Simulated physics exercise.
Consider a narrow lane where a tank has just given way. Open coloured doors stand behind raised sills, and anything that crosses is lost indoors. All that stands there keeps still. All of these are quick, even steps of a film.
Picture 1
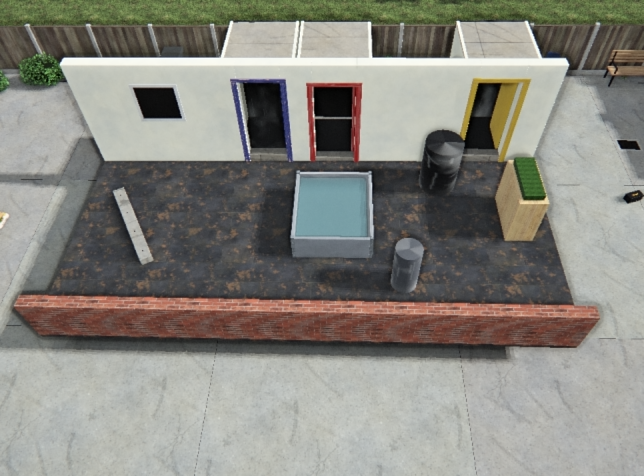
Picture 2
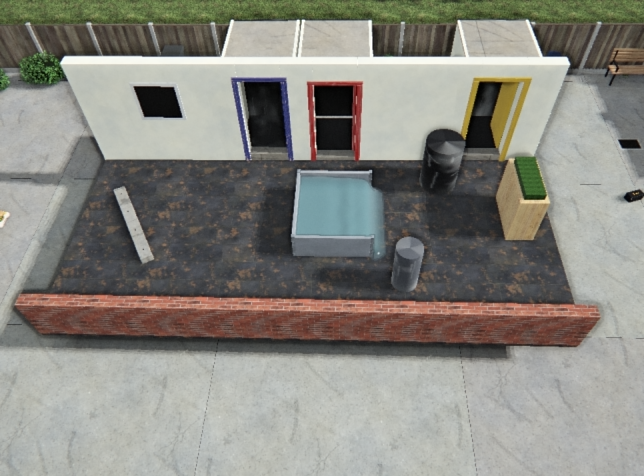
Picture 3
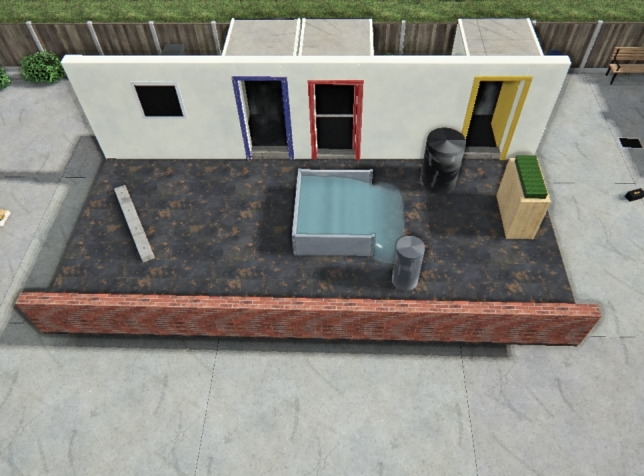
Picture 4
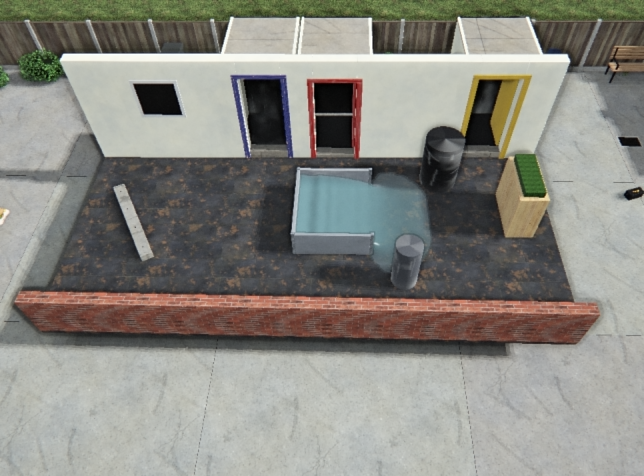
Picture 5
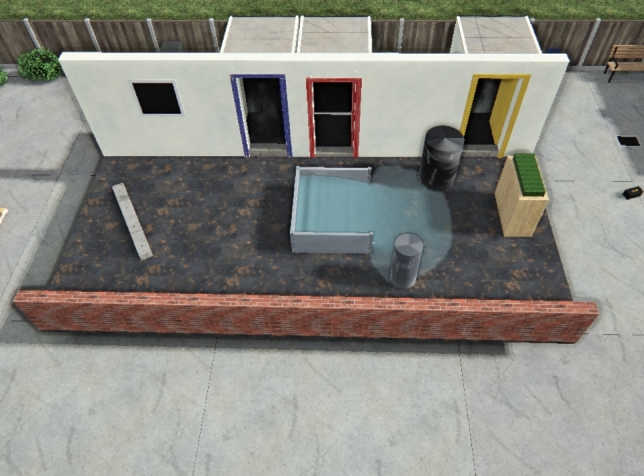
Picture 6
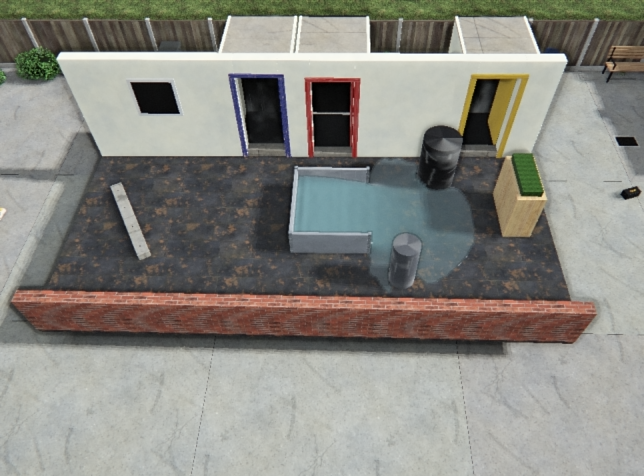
Open tank losing its right side, water pouring out and spreading rightward across dark ground around a grey cylinder and black barrel.
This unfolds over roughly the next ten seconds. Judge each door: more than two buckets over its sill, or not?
The blue door will let through no more than two buckets; the yellow door will let through no more than two buckets; the red door will let through no more than two buckets.
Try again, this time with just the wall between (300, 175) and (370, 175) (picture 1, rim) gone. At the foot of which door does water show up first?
Lab note - earliest arrival at the red one.
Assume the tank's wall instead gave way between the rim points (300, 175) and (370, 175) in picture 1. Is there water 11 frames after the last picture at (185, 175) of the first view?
Answer: Soaked.
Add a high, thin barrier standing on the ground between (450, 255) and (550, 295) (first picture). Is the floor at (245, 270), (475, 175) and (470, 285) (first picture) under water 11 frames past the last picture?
Taking the points in order - unwetted, wetted, wetted.
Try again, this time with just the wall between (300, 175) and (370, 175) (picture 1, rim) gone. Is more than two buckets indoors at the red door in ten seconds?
Red: Exceeds it.
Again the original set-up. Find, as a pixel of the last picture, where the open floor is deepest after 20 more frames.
About at (520, 311).
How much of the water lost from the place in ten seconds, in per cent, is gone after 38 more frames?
Estimate: Some 80 %.
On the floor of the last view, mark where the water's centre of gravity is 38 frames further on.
Somewhere near (415, 230).
A moment on, water covers 20 % of the floor; the blue door not reached, the yellow door not reached, the red door not reached.
Next, water covers 30 % of the floor; the blue door not reached, the yellow door wet at the sill, nothing in, the red door not reached.
Then, water covers 35 % of the floor; the blue door not reached, the yellow door under two buckets in, the red door wet at the sill, nothing in.
Later, water covers 45 % of the floor; the blue door wet at the sill, nothing in, the yellow door under two buckets in, the red door wet at the sill, nothing in.
In the end, water covers 60 % of the floor; the blue door wet at the sill, nothing in, the yellow door under two buckets in, the red door wet at the sill, nothing in.
